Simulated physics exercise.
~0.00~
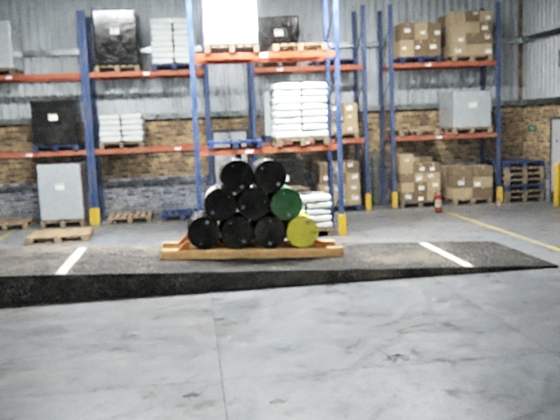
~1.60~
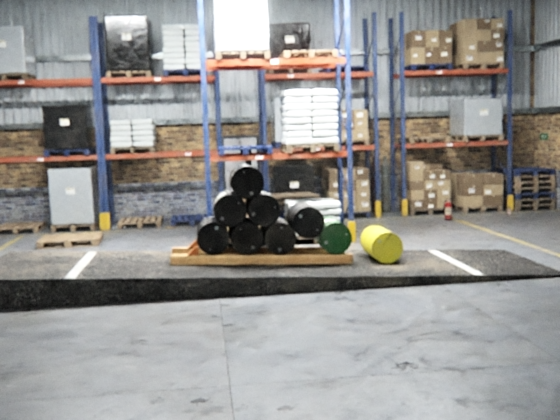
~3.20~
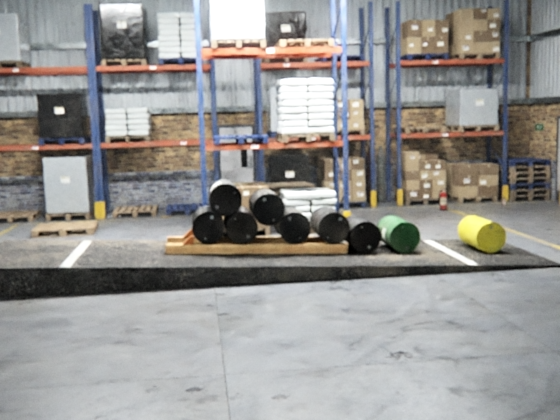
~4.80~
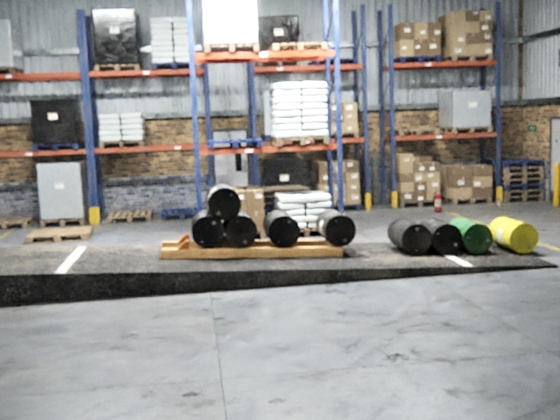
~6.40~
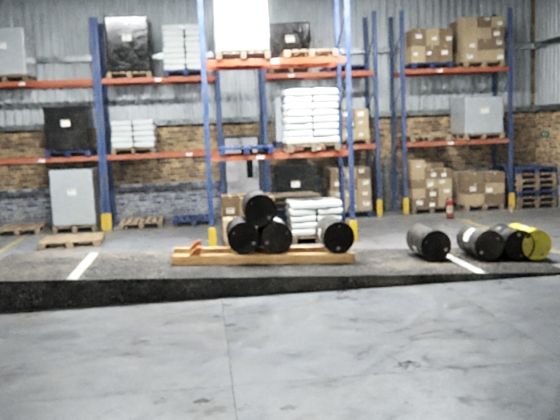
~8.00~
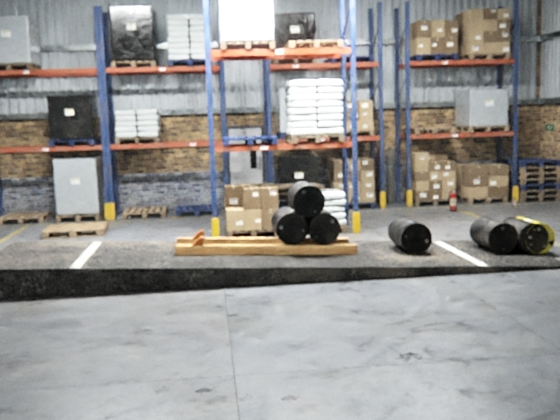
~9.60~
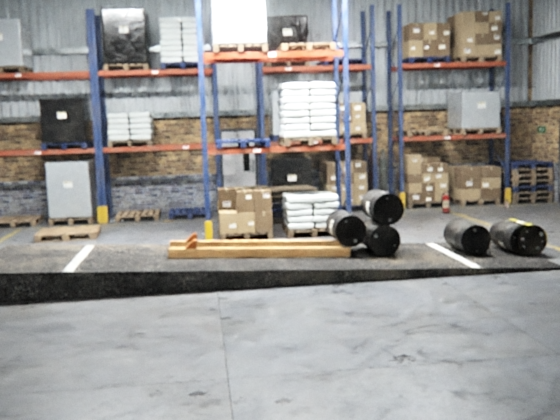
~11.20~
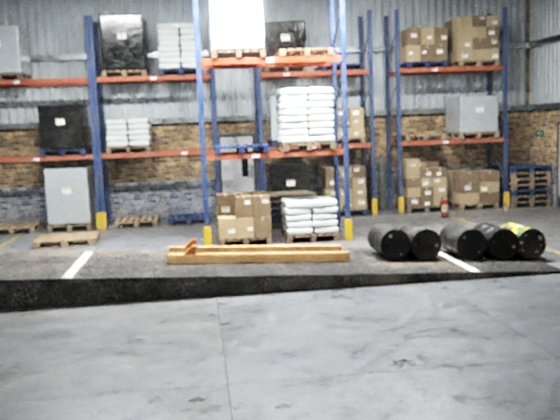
Stacked drums roll right off wooden bearers until all rest on the floor around the right white line.
